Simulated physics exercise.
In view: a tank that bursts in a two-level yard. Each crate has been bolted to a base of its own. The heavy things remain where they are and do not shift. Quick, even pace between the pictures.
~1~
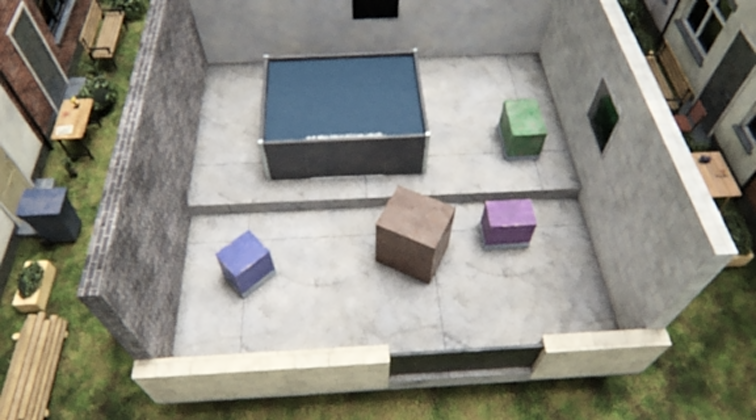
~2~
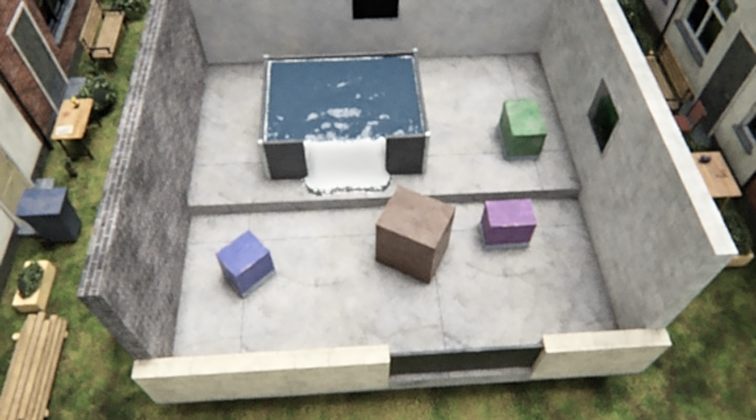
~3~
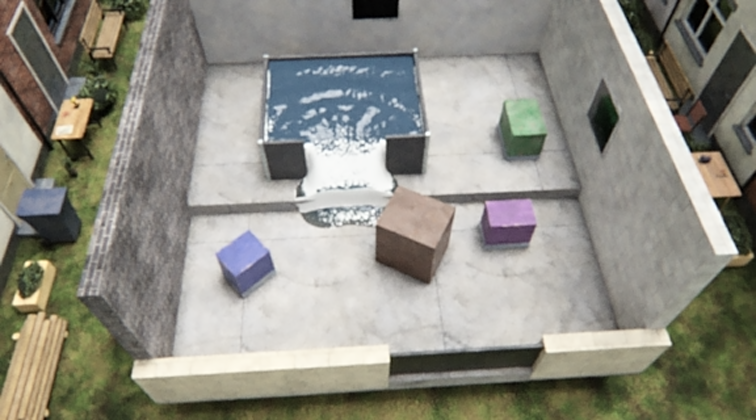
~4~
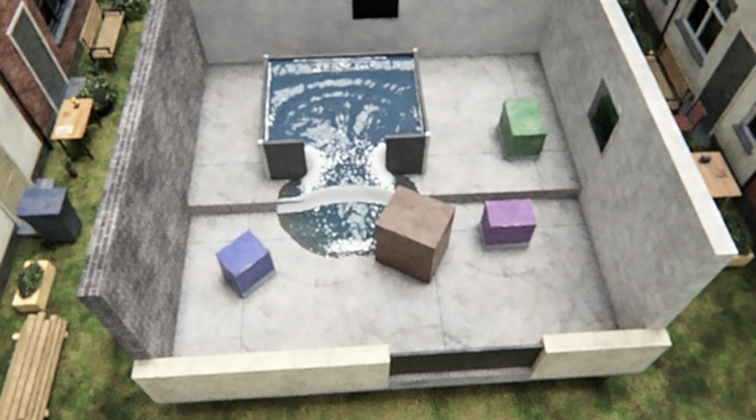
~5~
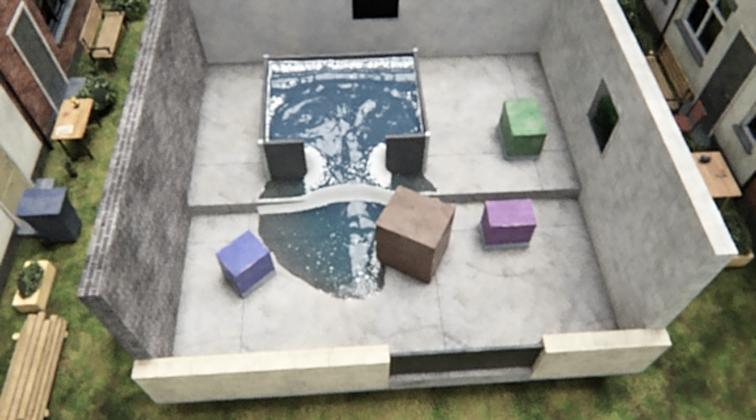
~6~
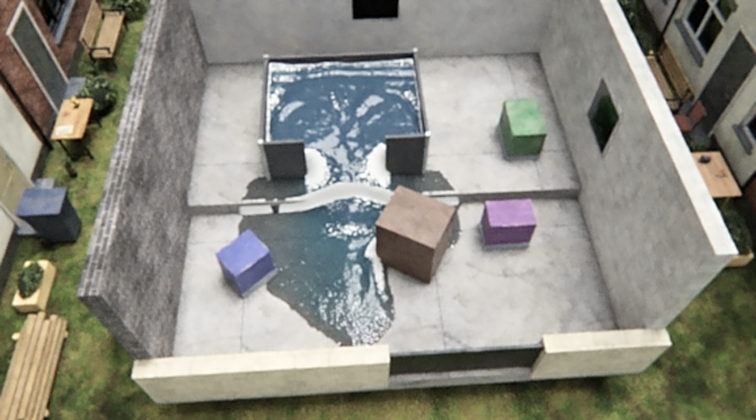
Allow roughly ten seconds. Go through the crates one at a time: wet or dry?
My prediction: The purple crate gets dampened by the water, the green crate avoids any dampness from the water, the blue crate gets dampened by the water.
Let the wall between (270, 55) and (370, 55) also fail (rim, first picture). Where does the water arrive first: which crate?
Answer: The crate marked green.
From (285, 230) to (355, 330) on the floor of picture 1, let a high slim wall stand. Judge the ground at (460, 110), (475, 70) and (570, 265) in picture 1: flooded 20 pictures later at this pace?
As listed: Not flooded, not flooded, under water.
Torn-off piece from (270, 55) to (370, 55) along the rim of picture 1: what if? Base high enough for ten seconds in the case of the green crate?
So, as it turns out, the green crate is swamped.
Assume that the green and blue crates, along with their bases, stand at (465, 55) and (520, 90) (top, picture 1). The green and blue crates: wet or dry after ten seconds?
As I see it - green crate is left untouched, blue crate is left untouched.
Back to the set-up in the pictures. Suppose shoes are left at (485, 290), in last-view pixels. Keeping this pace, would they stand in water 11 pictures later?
Lab note: Spot reads soaked.
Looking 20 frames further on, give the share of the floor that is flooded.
By my count, 60 percent.
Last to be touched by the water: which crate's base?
My answer is the crate marked green.
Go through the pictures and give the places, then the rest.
In the first frame, the tank at (343, 97) is whole and still.
In the second frame, water pours out at (346, 163) and has run to (387, 184).
In the third frame, water pours out at (346, 164) and has run to (310, 220).
In the fourth frame, water pours out at (346, 165) and has run to (373, 251).
In the fifth frame, water pours out at (346, 165) and has run to (345, 295).
In the sixth frame, the front is at (360, 346), out from the gap at (346, 164).
A moment on, water covers 30 % of the floor; the purple crate water round its plinth, the green crate not reached, the blue crate water round its plinth.
Next, water covers 45 % of the floor; the purple crate water round its plinth, the green crate not reached, the blue crate water round its plinth.
Then, water covers 60 % of the floor; the purple crate water round its plinth, the green crate not reached, the blue crate water round its plinth.
Later, water covers 60 % of the floor; the purple crate water round its plinth, the green crate not reached, the blue crate water round its plinth.
In the end, water covers 65 % of the floor; the purple crate was topped, the green crate stayed above the water, the blue crate was topped.
